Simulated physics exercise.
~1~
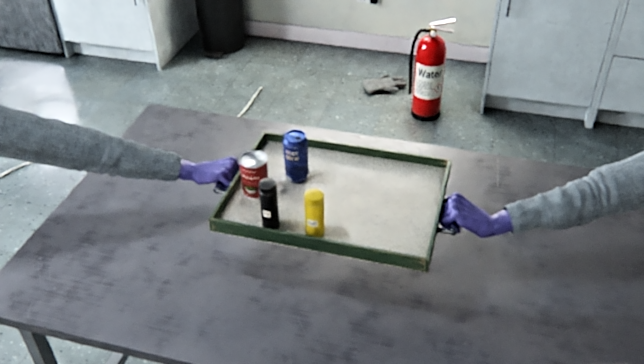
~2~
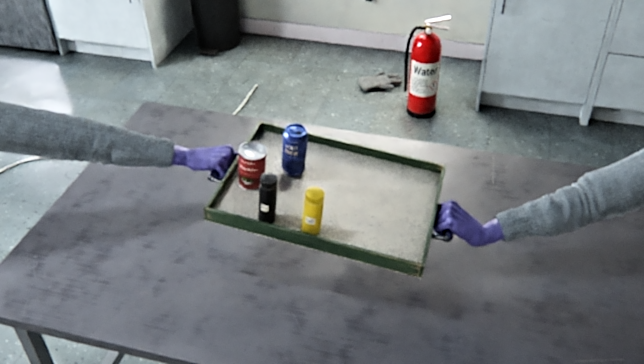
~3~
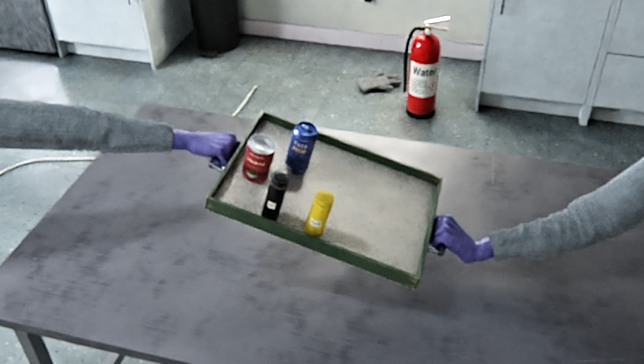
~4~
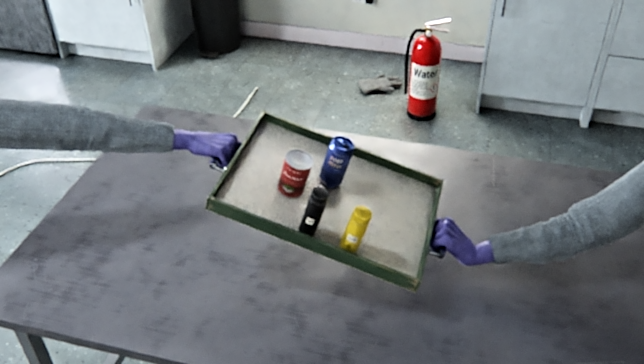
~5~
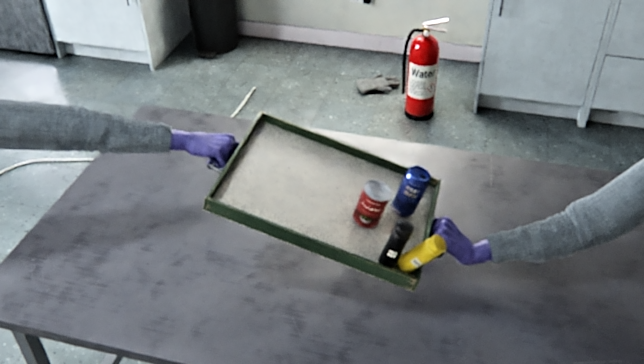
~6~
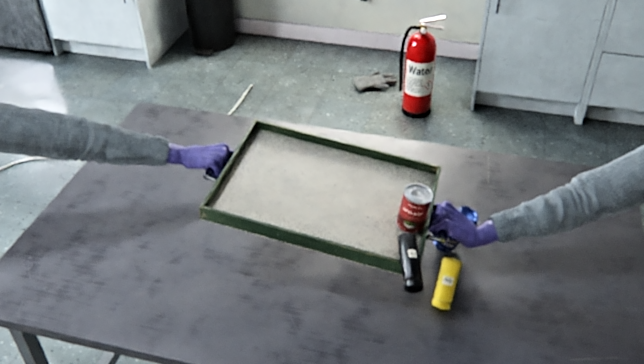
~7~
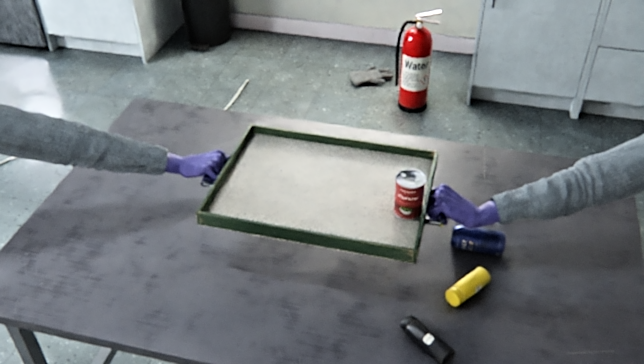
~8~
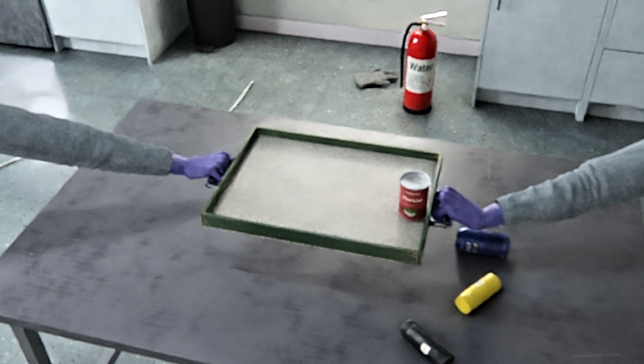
The clip opens with two purple-gloved hands holding a green-rimmed tray above a dark table, with a red tin, a blue can, a black shaker and a yellow shaker standing toward its left side. The hands tip the tray so its right edge drops, and all four items lean and slide right across it. They bunch up at the low edge, and the blue can and yellow shaker tumble over the rim, followed by the black shaker, as the tray swings back toward level. At the end, those three lie on their sides on the table, while the red tin stands upright near the tray's right edge.
